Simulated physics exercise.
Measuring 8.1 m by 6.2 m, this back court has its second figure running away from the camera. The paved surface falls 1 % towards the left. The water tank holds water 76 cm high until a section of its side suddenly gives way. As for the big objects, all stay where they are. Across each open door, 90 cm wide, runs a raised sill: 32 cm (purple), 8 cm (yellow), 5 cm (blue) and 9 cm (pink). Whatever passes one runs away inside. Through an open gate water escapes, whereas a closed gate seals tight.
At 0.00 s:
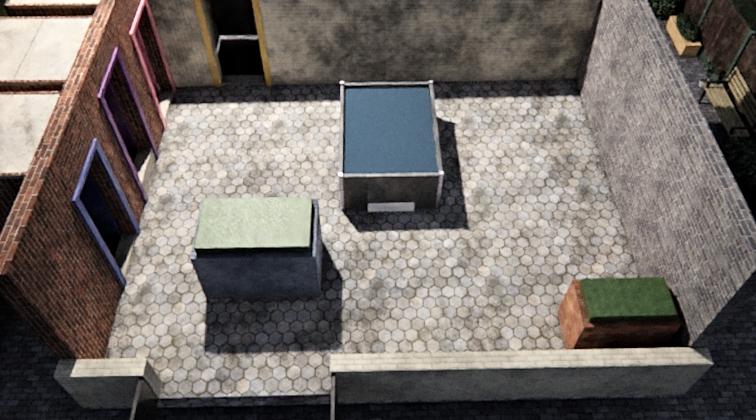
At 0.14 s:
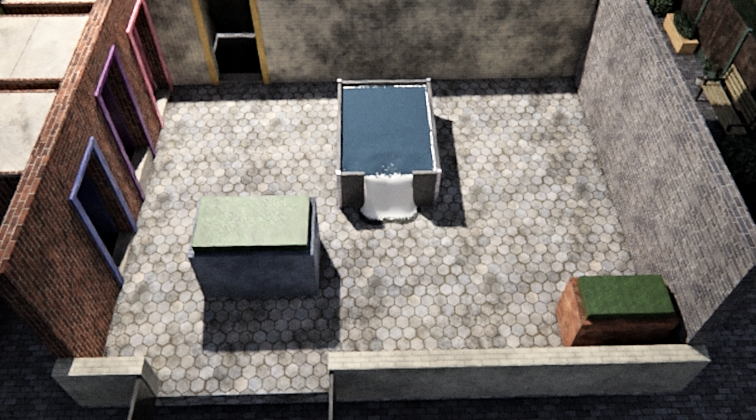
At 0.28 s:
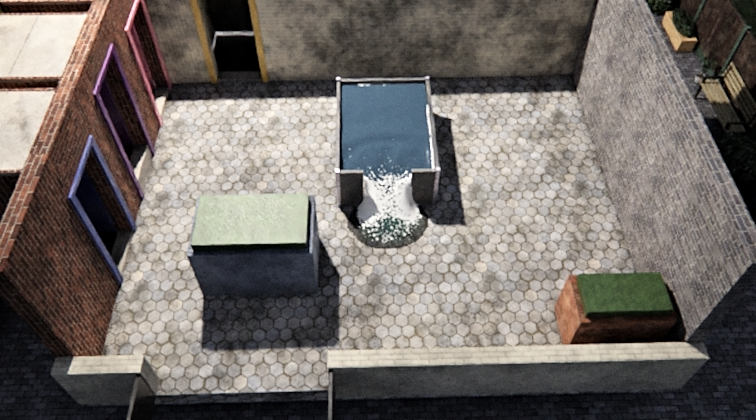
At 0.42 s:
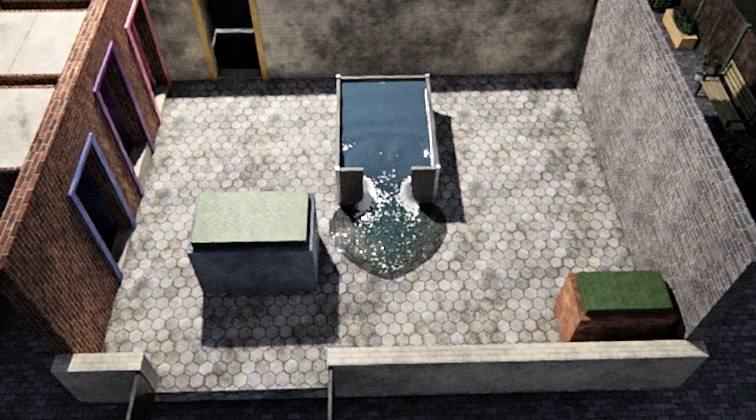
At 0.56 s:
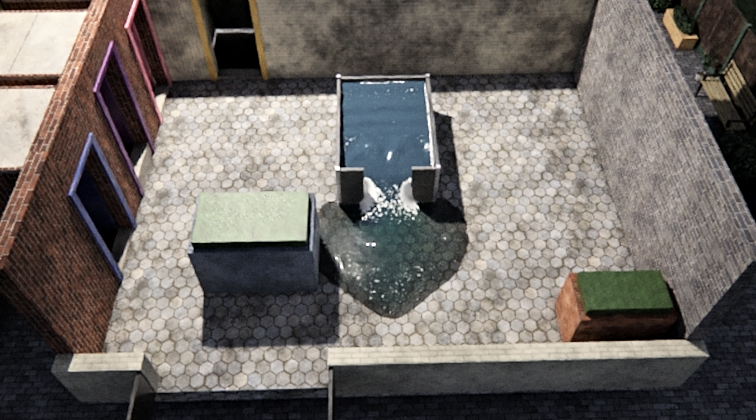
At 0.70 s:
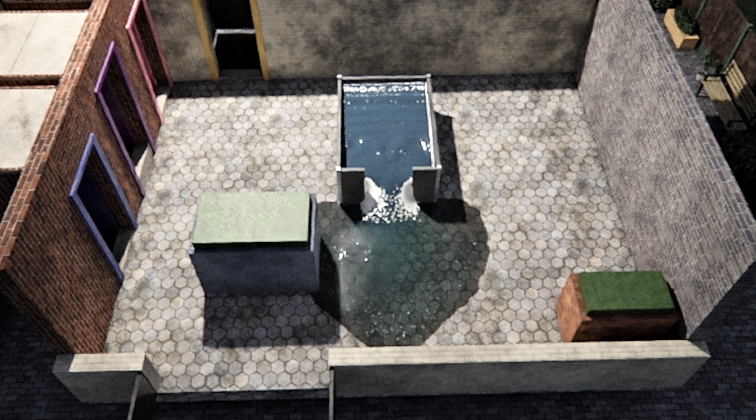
Water in a raised tank in a walled, paved courtyard sits still, then bursts out through a gap in the tank's near side. It pours onto the paving in a white, foaming rush and fans out into a widening dark pool, spreading past the green-topped block on the left towards the low front wall.
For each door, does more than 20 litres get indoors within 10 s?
Result: At the purple door the inflow will be within bounds; at the yellow door the inflow will be within bounds; at the blue door the inflow will be within bounds; at the pink door the inflow will be within bounds.
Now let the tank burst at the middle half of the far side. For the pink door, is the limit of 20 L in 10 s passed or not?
Note: Pink door, beyond the mark.
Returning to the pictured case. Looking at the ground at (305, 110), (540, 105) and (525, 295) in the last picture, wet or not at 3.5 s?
The first point is not yet hit, the second is not yet hit and the third is awash.
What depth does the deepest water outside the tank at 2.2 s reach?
About 32 cm.
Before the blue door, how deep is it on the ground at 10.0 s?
4.0 cm or so.
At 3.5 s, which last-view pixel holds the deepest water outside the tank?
Near (608, 363).
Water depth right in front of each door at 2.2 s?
Purple 0 cm, yellow 0 cm, blue 0 cm, pink 0 cm.
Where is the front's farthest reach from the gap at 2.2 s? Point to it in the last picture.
Point: Roughly (659, 362).
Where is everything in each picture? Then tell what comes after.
In the first picture, the water tank at (389, 129) is whole and still, 76 cm deep.
In the second picture, water pours out at (388, 193) and has run 0.5 m, to (414, 214); typically 12 cm deep outside, 76 cm at the water tank's back.
In the third picture, the front is at (404, 242), 0.9 m from the gap at (387, 193); 0.8 m2 of floor is under water; 76 cm left at the back of the water tank.
In the fourth picture, water pours out at (387, 191) and has run 1.5 m, to (387, 275); typically 8 cm deep outside, 76 cm at the water tank's back.
In the fifth picture, the front is at (397, 312), 2.2 m from the gap at (387, 190); 3.7 m2 of floor is under water; 73 cm left at the back of the water tank.
In the sixth picture, the front is at a hidden place, 2.8 m from the gap at (388, 190); 5.4 m2 of floor is under water; 65 cm left at the back of the water tank.
After 1.4 s water covers 20 % of the floor and is deepest (40 cm) near (386, 208); purple door not reached, yellow door not reached, blue door not reached, pink door not reached.
After 2.2 s water covers 25 % of the floor and is deepest (32 cm) near (367, 370); purple door not reached, yellow door not reached, blue door not reached, pink door not reached.
After 3.5 s water covers 30 % of the floor and is deepest (32 cm) near (608, 363); purple door not reached, yellow door not reached, blue door not reached, pink door not reached.
After 6.0 s water covers 55 % of the floor and is deepest (16 cm) near (386, 208); purple door not reached, yellow door not reached, blue door 2 cm at the sill, 0 L in, pink door not reached.
After 10.0 s water covers 80 % of the floor and is deepest (10 cm) near (98, 378); purple door 3 cm at the sill, 0 L in, yellow door not reached, blue door 4 cm at the sill, 0 L in, pink door not reached.
